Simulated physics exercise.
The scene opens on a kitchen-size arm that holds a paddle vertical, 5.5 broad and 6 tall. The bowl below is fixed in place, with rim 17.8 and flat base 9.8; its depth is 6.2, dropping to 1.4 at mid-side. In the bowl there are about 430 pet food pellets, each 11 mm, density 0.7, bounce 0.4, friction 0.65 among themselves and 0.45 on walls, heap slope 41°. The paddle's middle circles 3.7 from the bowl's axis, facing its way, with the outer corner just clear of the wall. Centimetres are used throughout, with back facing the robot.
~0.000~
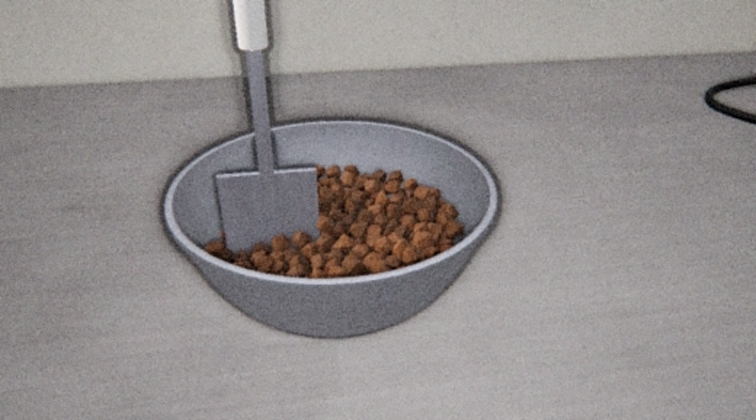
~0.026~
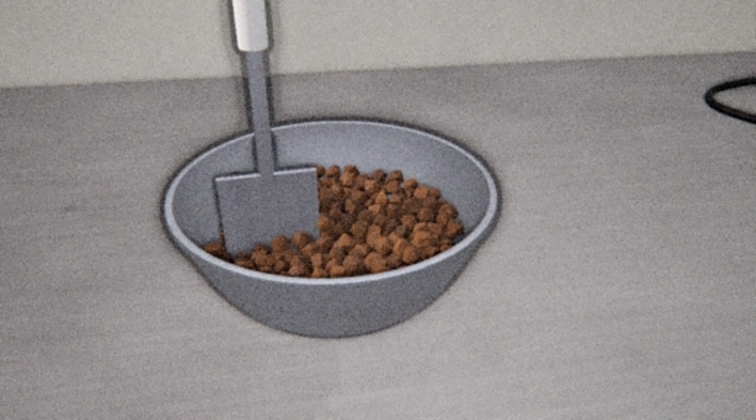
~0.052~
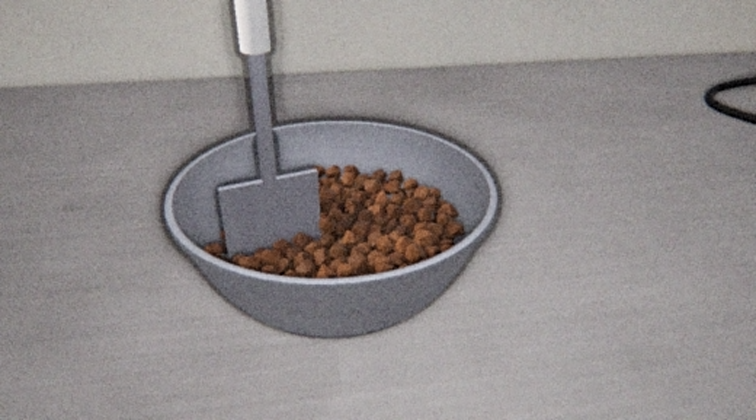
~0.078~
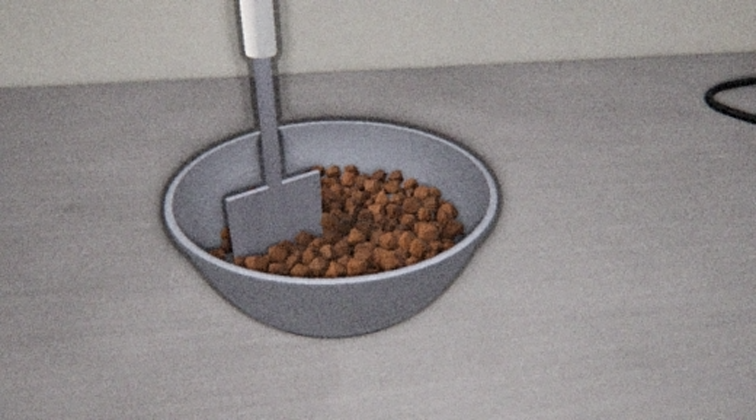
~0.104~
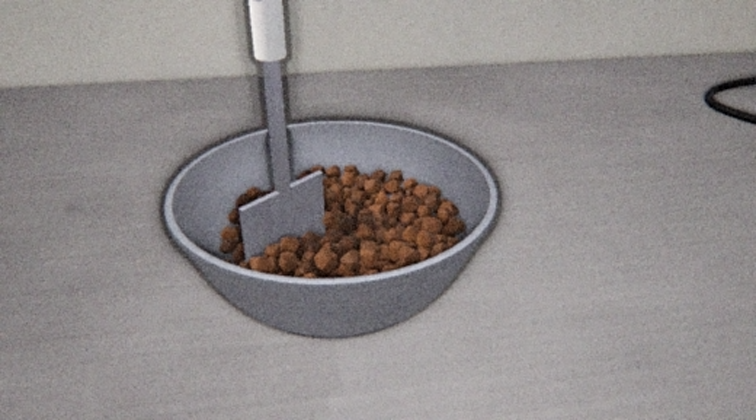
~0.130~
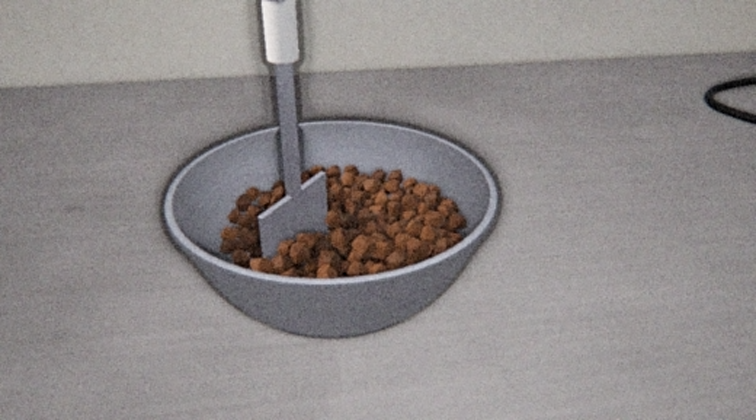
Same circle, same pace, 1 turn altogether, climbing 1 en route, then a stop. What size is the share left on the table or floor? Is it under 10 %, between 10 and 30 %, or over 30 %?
Between 10 and 30 %.
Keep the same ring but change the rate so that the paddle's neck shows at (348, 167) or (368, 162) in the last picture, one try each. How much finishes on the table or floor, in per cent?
First try: Around 35 %; second try: Around 40 %.
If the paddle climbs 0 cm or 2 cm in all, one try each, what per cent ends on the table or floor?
20 and 10 %.
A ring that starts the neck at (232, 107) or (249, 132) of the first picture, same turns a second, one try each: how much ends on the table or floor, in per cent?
Around 5 per cent on the first try, around 20 per cent on the second.
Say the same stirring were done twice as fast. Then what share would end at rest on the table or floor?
That would be some 40 percent.
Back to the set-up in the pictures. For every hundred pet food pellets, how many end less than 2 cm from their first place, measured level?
I'd guess close to 10 percent of the load.
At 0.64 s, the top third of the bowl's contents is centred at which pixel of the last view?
The centre is roughly (257, 174).
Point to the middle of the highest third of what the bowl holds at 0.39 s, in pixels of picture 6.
At about (406, 166).
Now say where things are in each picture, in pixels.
In the first picture, paddle neck at (264, 148), 0° round; upper third of the load around (353, 224), from x 215 to 455, top at y 170; 430 in the bowl.
In the second picture, paddle neck at (264, 149), 4° round; upper third of the load around (351, 229), from x 215 to 455, top at y 170.
In the third picture, paddle neck at (266, 154), 15° round; upper third of the load around (349, 229), from x 210 to 455, top at y 170.
In the fourth picture, paddle neck at (272, 159), 27° round; upper third of the load around (349, 239), from x 215 to 455, top at y 170.
In the fifth picture, paddle neck at (281, 163), 39° round; upper third of the load around (354, 242), from x 225 to 455, top at y 170.
In the sixth picture, paddle neck at (292, 167), 51° round; upper third of the load around (365, 240), from x 230 to 460, top at y 170; 430 in the bowl.
By 0.39 s, 171° round, highest piece 9 above the table; 410 in the bowl, 6 on the table or floor, 14 in flight or on the tool.
By 0.64 s, 291° round, highest piece 9 above the table; 375 in the bowl, 43 on the table or floor, 12 in flight or on the tool.
By 0.97 s, 0° round, highest piece 7 above the table; 361 in the bowl, 68 on the table or floor, 1 in flight or on the tool.
By 1.67 s, 0° round, highest piece 7 above the table; 361 in the bowl, 69 on the table or floor.
Final count, 361 in the bowl, 69 on the table or floor. That is 16 % on the table or floor.
